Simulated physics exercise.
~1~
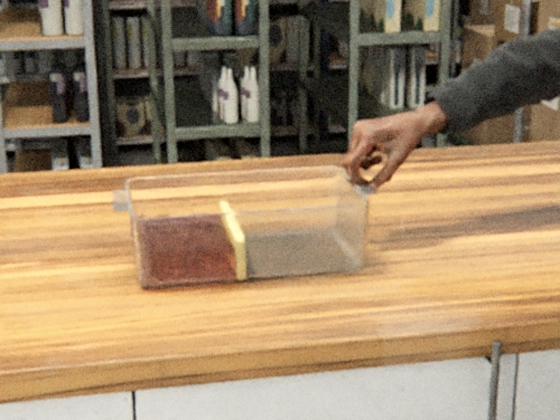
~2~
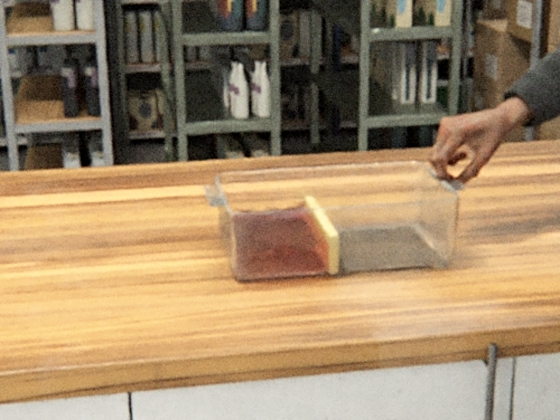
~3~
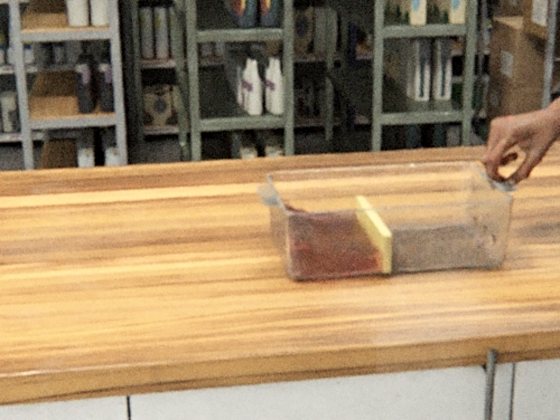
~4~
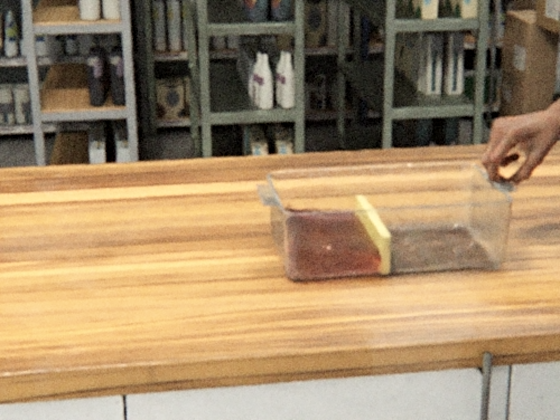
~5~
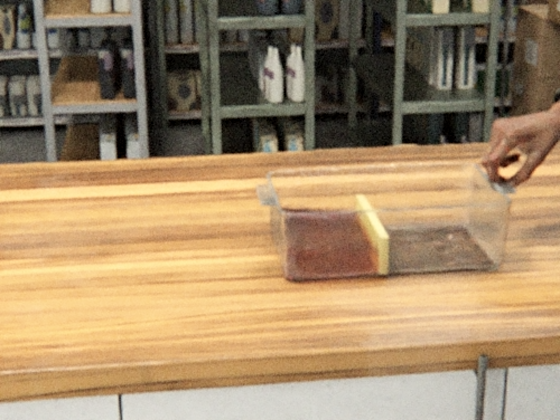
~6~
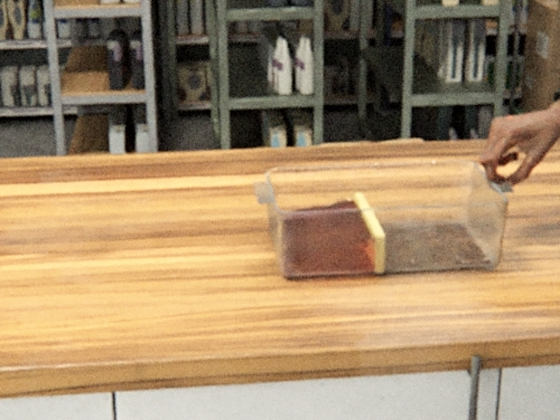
On a wooden worktop, a hand pulls a divided clear tub right, then it rests.
